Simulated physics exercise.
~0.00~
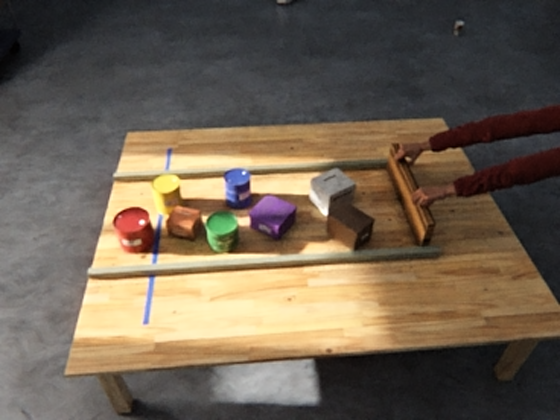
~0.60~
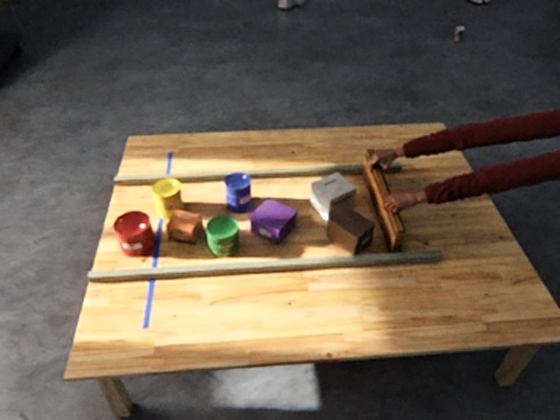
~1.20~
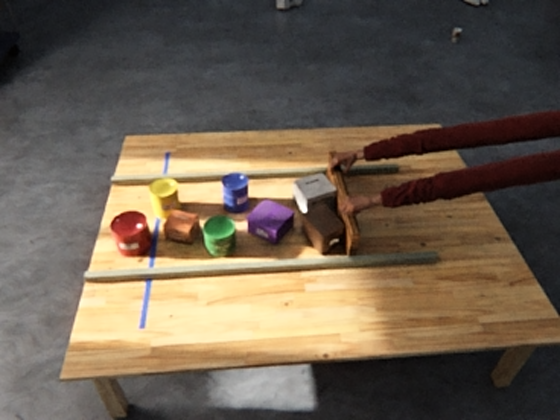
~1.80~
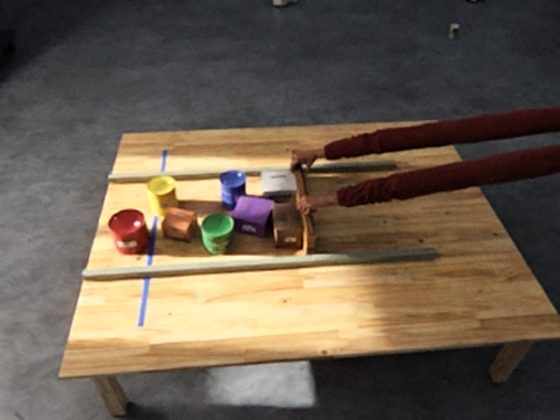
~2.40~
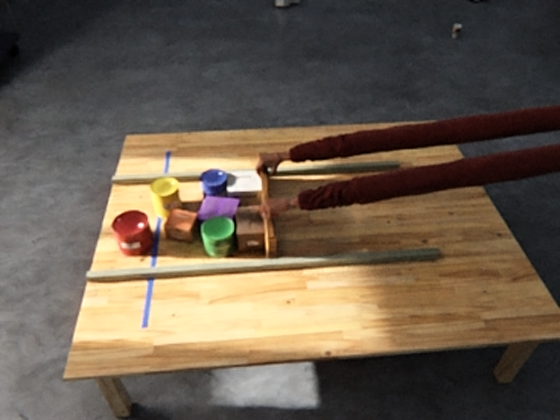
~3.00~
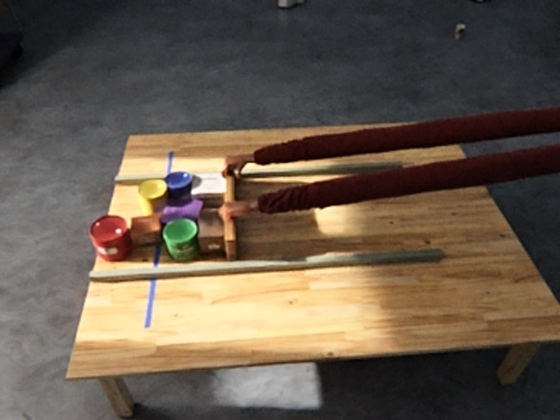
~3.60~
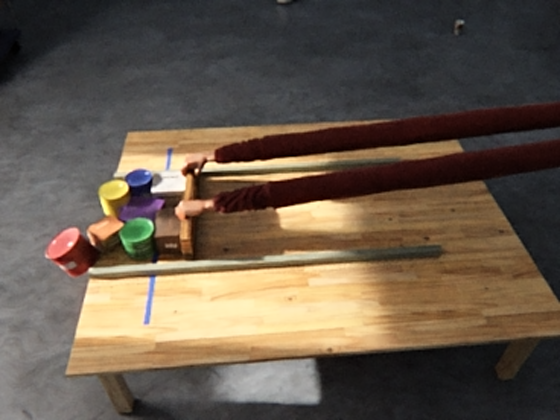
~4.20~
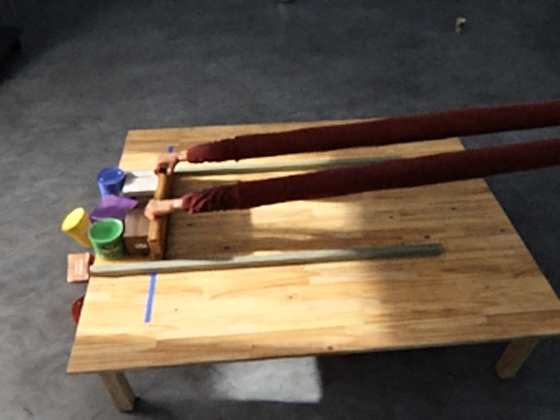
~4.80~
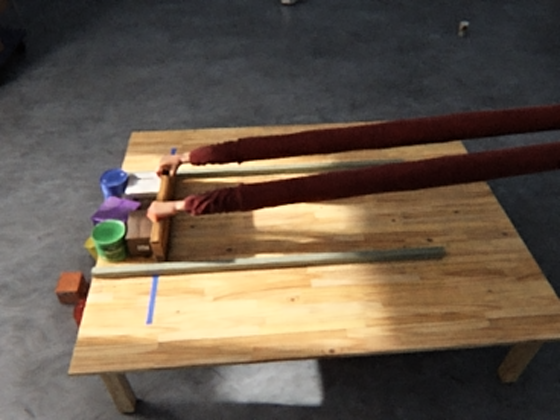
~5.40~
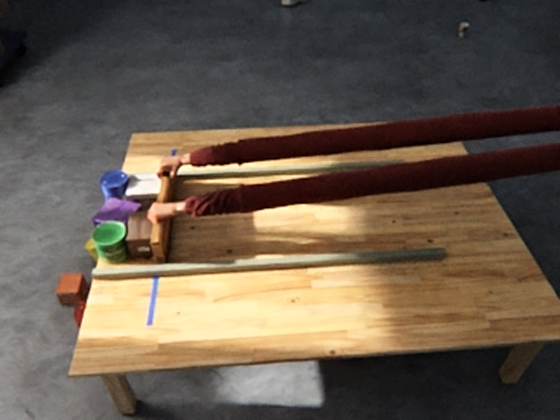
Two arms in dark red sleeves reach in from the right, holding a wooden plank upright on a pale wooden table seen from above. Between two long rails sit red, yellow, blue and green canisters and orange, purple, brown and white boxes, with blue tape crossing near the left. The hands slide the plank left, gathering the brown and white boxes, then the purple box and blue canister. The packed cluster pushes past the tape toward the left edge. The red canister, orange box and yellow canister tip off, while the rest stay crowded at the edge beside the stopped plank.
